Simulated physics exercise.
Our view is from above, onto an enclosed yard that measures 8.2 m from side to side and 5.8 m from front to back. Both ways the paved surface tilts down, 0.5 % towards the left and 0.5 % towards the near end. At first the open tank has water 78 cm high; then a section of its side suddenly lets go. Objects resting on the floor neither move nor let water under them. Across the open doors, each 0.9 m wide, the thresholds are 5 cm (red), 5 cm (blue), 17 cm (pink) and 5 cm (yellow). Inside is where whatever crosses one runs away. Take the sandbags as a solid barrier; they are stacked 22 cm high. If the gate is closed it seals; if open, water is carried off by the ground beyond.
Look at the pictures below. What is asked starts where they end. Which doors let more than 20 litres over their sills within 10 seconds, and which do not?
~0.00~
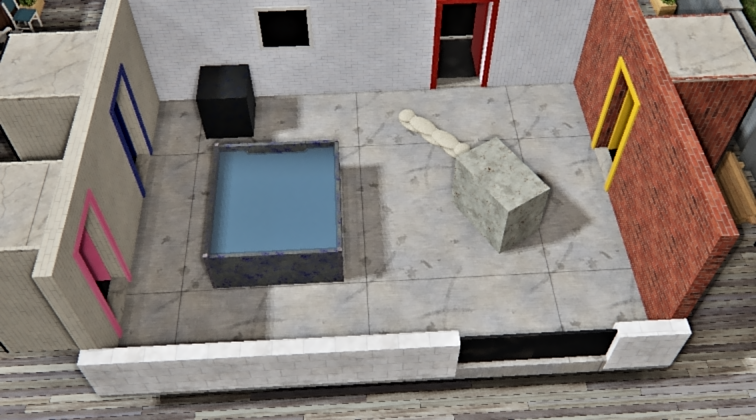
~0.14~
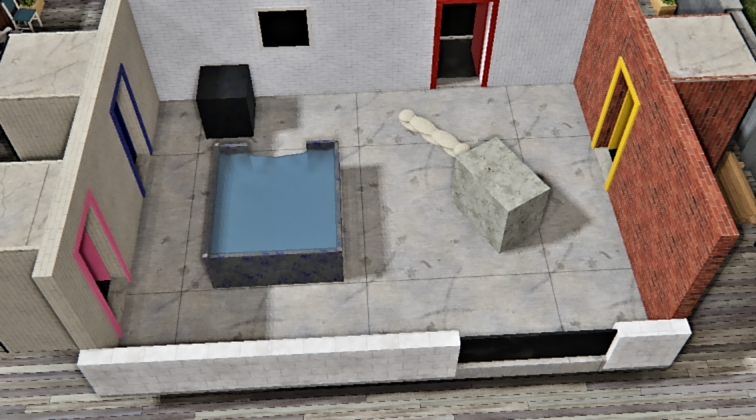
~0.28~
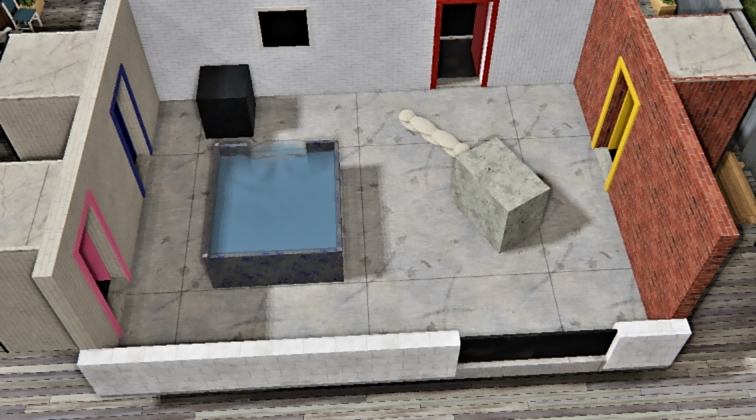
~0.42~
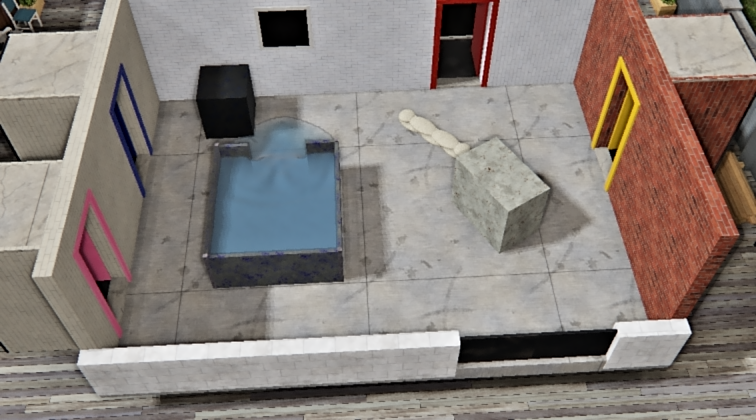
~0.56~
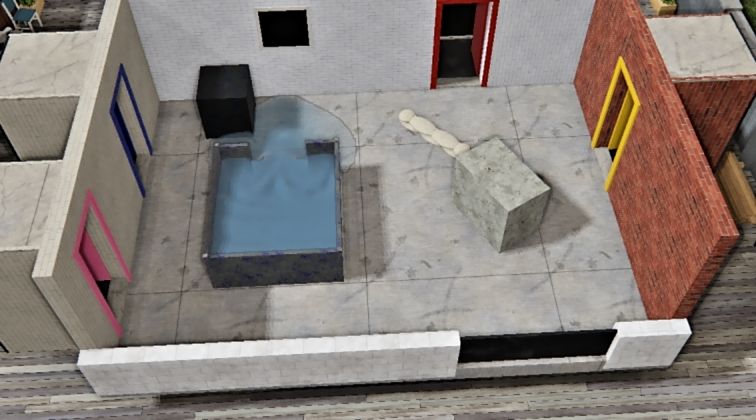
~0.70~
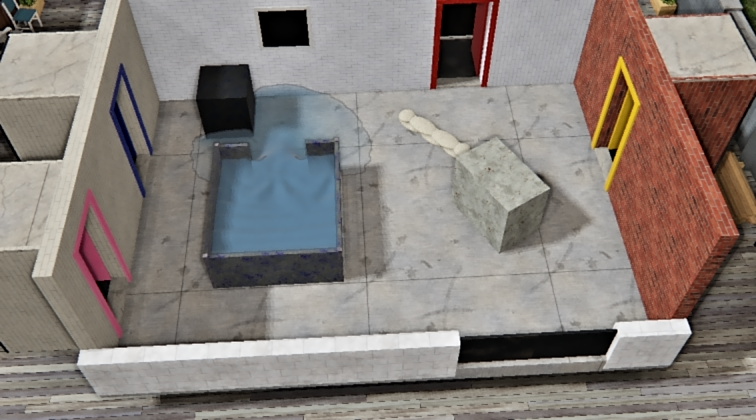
In 10 seconds, the red door lets more through; the blue door lets more through; the pink door stays within 20 litres; the yellow door lets more through.
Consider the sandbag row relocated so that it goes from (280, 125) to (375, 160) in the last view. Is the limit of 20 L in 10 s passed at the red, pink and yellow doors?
At the red door the limit is not reached, at the pink door it is not reached, and at the yellow door it is exceeded.
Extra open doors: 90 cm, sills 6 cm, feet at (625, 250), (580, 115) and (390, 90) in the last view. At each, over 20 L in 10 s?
The first one doesn't reach it, the second one exceeds it, and the third one exceeds it.
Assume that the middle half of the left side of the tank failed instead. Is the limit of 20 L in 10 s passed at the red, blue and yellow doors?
Here's how it goes: Red falls short, blue exceeds it, yellow falls short.
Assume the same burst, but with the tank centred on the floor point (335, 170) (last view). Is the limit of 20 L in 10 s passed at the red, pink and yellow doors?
Compared with that limit, red falls short, pink falls short and yellow overshoots.
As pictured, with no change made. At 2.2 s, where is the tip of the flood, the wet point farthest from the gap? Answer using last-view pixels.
Somewhere near pixel (523, 87).
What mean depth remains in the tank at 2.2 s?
Some 46 cm on average.
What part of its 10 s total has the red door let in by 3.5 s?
Share by then: ~ 30 %.
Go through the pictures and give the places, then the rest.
In the first frame, still water, 78 cm deep, in the open tank at (275, 198).
In the second frame, the front is at a hidden place, 0.5 m from the gap on the open tank's far side; 0.2 m2 of floor is under water; 78 cm left at the back of the open tank.
In the third frame, water pours out on the open tank's far side and has run 0.9 m, to a hidden place; typically 12 cm deep outside, 78 cm at the open tank's back.
In the fourth frame, the front is at (279, 120), 1.5 m from the gap on the open tank's far side; 2.0 m2 of floor is under water; 78 cm left at the back of the open tank.
In the fifth frame, water pours out on the open tank's far side and has run 2.1 m, to (279, 96); typically 7 cm deep outside, 76 cm at the open tank's back.
In the sixth frame, water pours out on the open tank's far side and has run 2.3 m, to (325, 94); typically 7 cm deep outside, 70 cm at the open tank's back.
After 1.4 s water covers 15 % of the floor and is deepest (50 cm) near (261, 99); red door not reached, blue door 6 cm at the sill, 1 L in, pink door not reached, yellow door not reached.
After 2.2 s water covers 25 % of the floor and is deepest (48 cm) near (261, 99); red door 7 cm at the sill, 0 L in, blue door 12 cm at the sill, 36 L in, pink door not reached, yellow door not reached.
After 3.5 s water covers 50 % of the floor and is deepest (32 cm) near (160, 103); red door 11 cm at the sill, 13 L in, blue door 7 cm at the sill, 89 L in, pink door 1 cm at the sill, 0 L in, yellow door 8 cm at the sill, 0 L in.
After 6.0 s water covers 85 % of the floor and is deepest (18 cm) near (259, 132); red door 7 cm at the sill, 35 L in, blue door 9 cm at the sill, 131 L in, pink door 3 cm at the sill, 0 L in, yellow door 8 cm at the sill, 20 L in.
After 10.0 s water covers 95 % of the floor and is deepest (13 cm) near (377, 358); red door 4 cm at the sill, 40 L in, blue door 7 cm at the sill, 167 L in, pink door 9 cm at the sill, 0 L in, yellow door 7 cm at the sill, 47 L in.
